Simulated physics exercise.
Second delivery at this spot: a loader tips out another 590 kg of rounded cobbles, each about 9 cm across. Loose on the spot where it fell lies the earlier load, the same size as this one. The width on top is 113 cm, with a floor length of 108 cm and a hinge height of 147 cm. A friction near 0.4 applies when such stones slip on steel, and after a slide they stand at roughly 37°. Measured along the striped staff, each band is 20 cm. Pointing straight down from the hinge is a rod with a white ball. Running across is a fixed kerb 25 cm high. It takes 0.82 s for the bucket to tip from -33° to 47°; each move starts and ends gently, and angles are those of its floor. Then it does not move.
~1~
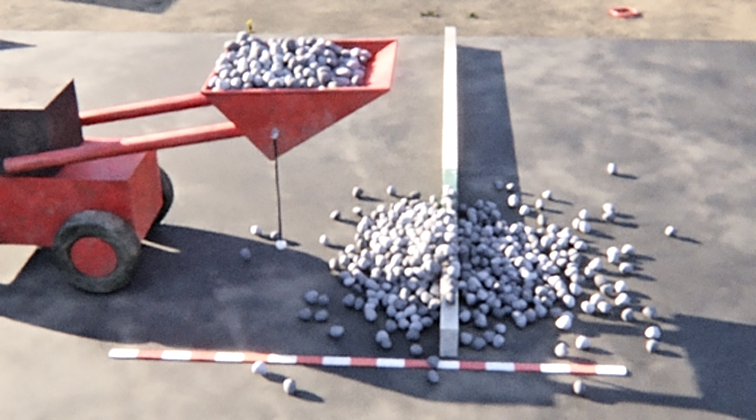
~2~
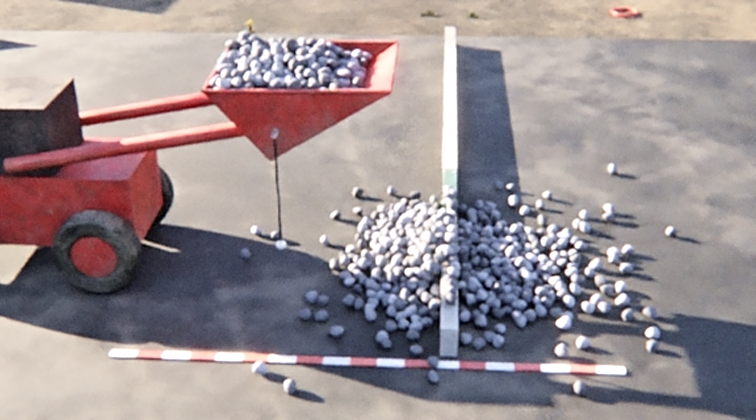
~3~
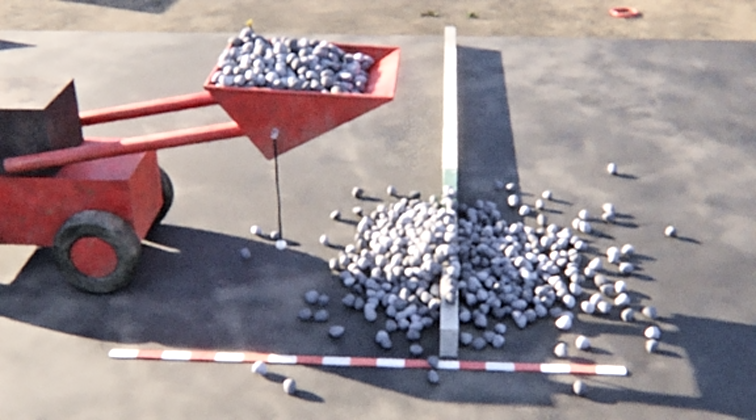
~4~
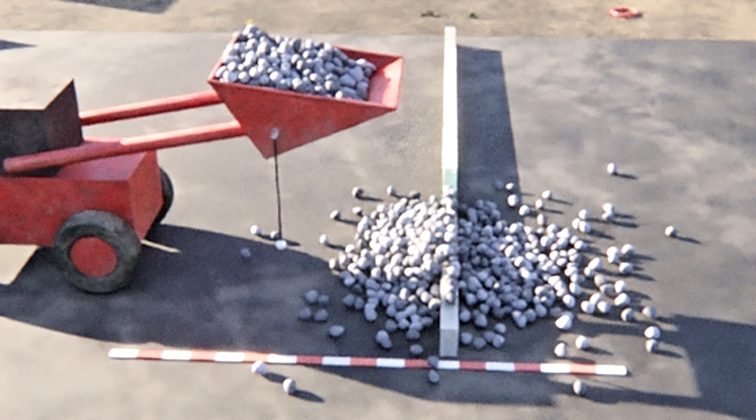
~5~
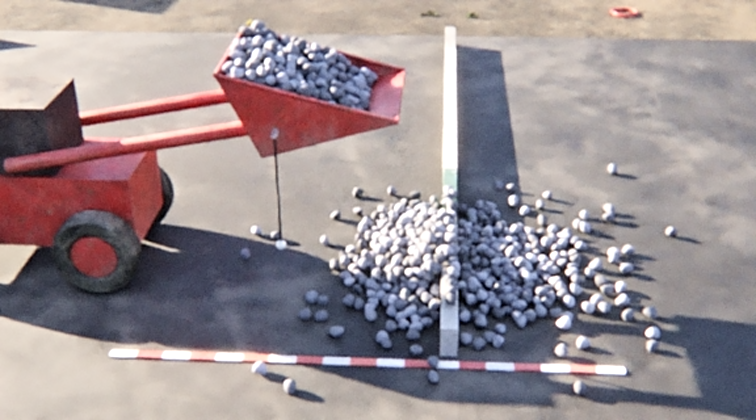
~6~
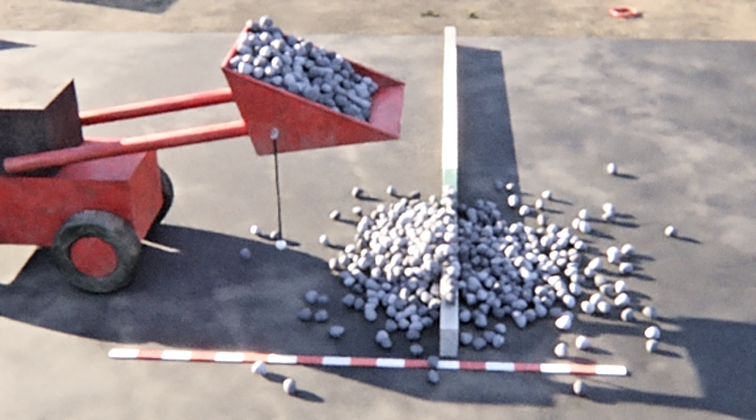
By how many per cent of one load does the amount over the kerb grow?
It grows by about 7 per cent of one load.
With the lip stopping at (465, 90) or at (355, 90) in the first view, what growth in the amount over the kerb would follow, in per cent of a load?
Some 75 percent first and 0 percent second.
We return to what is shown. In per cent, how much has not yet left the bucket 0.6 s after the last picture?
Reading: Near 60 % of the load.
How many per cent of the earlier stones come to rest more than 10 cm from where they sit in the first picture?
Roughly 15 % of them.
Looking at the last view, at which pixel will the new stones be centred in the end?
I'd point to about (390, 247).
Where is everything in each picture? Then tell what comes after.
The first picture shows lip at (390, 90), floor tilted -33°, highest stones at (288, 46). The earlier load is highest near (439, 234), 34 cm above ground level, 57 % on this side of the kerb, 43 % over the kerb.
The second picture shows lip at (391, 92), floor tilted -32°, highest stones at (284, 46).
The third picture shows lip at (393, 99), floor tilted -28°, highest stones at (279, 45).
The fourth picture shows lip at (396, 109), floor tilted -23°, highest stones at (258, 44).
In the fifth picture, the bucket is at -16°, its lip at (398, 123); the top of the load is at (259, 40).
In the sixth picture, the bucket is at -9°, its lip at (399, 138); the top of the load is at (258, 33).
Then, 0.3 s after the last picture the floor is at 35°; in per cent of one load, 100 in the bucket, 58 on this side of the kerb, 43 over the kerb; the foremost stones are at (688, 266).
Then, 0.6 s after the last picture the floor is at 47°; in per cent of one load, 60 in the bucket, 98 on this side of the kerb, 43 over the kerb; the foremost stones are at (688, 266).
Then, 1.0 s after the last picture the floor is at 47°; in per cent of one load, 8 in the bucket, 147 on this side of the kerb, 45 over the kerb; the foremost stones are at (688, 266).
Then, 3.7 s after the last picture the floor is at 47°; in per cent of one load, 0 in the bucket, 150 on this side of the kerb, 50 over the kerb; the foremost stones are at (688, 266). Net gain over the kerb, 7.
